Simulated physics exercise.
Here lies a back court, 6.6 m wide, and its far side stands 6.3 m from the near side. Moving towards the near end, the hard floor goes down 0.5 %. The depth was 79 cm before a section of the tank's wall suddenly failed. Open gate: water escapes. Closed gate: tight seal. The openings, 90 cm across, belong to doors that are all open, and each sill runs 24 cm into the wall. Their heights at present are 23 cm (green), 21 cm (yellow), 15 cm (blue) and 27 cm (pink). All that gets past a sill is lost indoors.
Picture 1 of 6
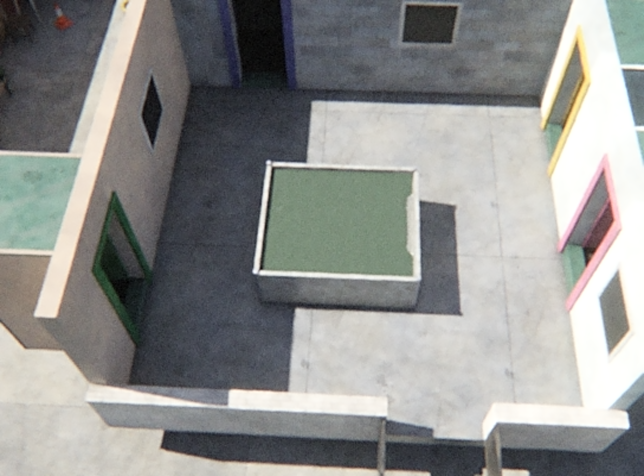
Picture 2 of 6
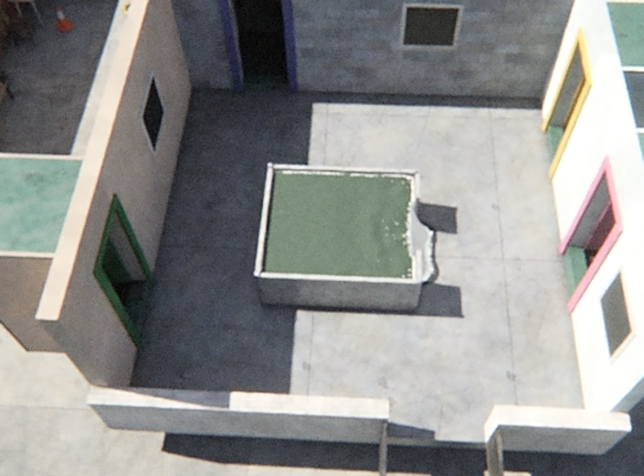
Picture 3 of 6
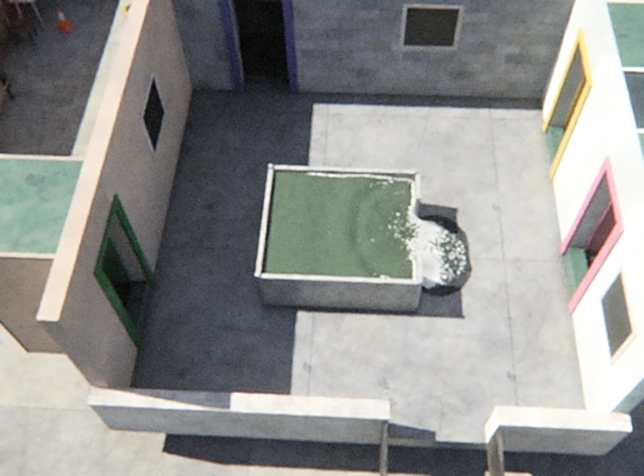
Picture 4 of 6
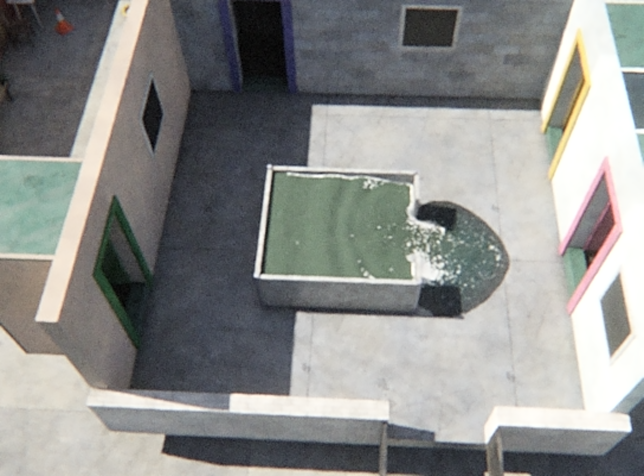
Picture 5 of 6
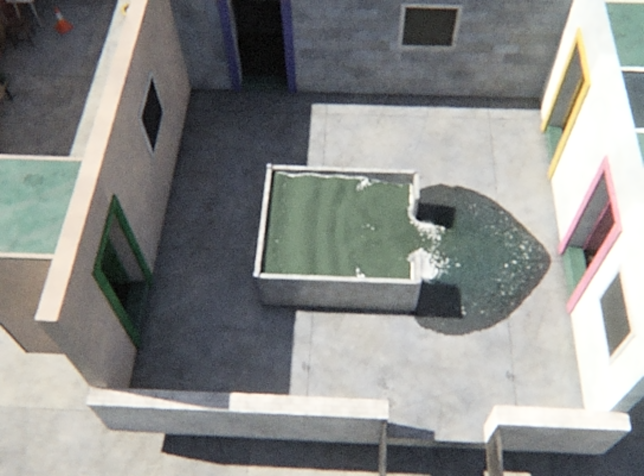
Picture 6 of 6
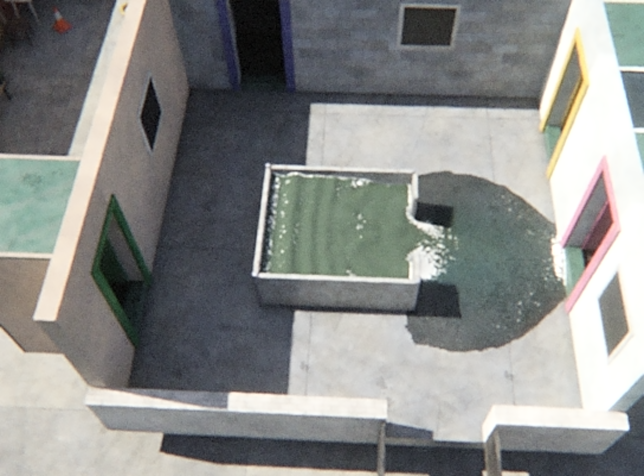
In a walled court, water bursts from the tank's right side and spreads to the pink door.
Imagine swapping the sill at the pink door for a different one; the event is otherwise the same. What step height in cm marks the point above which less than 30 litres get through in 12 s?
The point is around 32 cm.
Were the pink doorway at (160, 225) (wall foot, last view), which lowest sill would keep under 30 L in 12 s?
Around 8.5 cm would do it.
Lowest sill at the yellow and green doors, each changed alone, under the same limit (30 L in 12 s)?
Roughly 10.5 cm for the yellow door and roughly 9.0 cm for the green door.
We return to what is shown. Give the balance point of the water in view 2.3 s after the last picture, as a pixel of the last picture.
About (425, 253).
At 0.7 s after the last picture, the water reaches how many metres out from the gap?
3.6 metres.
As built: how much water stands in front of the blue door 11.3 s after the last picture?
Some 10.5 centimetres.
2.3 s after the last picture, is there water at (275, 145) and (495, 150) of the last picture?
In that order: Still dry, flooded.
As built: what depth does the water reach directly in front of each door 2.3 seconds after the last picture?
In cm: Green 0, yellow 14, blue 0, pink 27.
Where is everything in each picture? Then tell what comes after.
In the first frame, still water, 79 cm deep, in the tank at (340, 221); the pink door at (584, 244) is dry.
In the second frame, the front is at (435, 271), 0.4 m from the gap at (413, 245); 0.3 m2 of floor is wet, 79 cm left at the back.
In the third frame, the front is at (465, 273), 0.8 m from the gap at (413, 246); 0.9 m2 of floor is wet, 79 cm left at the back.
In the fourth frame, water pours out at (412, 247) and has run 1.4 m, to (502, 269); about 8 cm deep outside, 79 cm at the back.
In the fifth frame, water pours out at (412, 246) and has run 2.2 m, to (546, 260); about 6 cm deep outside, 77 cm at the back.
In the sixth frame, the gap is at (411, 245), the front 2.4 m out at (555, 229); the back of the tank holds 70 cm; water is at the pink door at (583, 246).
Then, 0.7 s after the last picture water covers 25 % of the floor, deepest (42 cm) near (421, 258); 38 cm at the pink door, 18 litres in over its 27 cm sill.
Then, 2.3 s after the last picture water covers 40 % of the floor, deepest (35 cm) near (579, 429); 27 cm at the pink door, 68 litres in over its 27 cm sill.
Then, 11.3 s after the last picture water covers 100 % of the floor, deepest (16 cm) near (124, 408); 8 cm at the pink door, 71 litres in over its 27 cm sill.
At the pink door as built, the water peaked near 40 cm, 1.1 s after the last picture.
Run again over the same 12 s with other heights there, 56 litres in over 28.5 cm, 1 litre over 38.5 cm. The limit of 30 litres is kept from about 32 cm up.
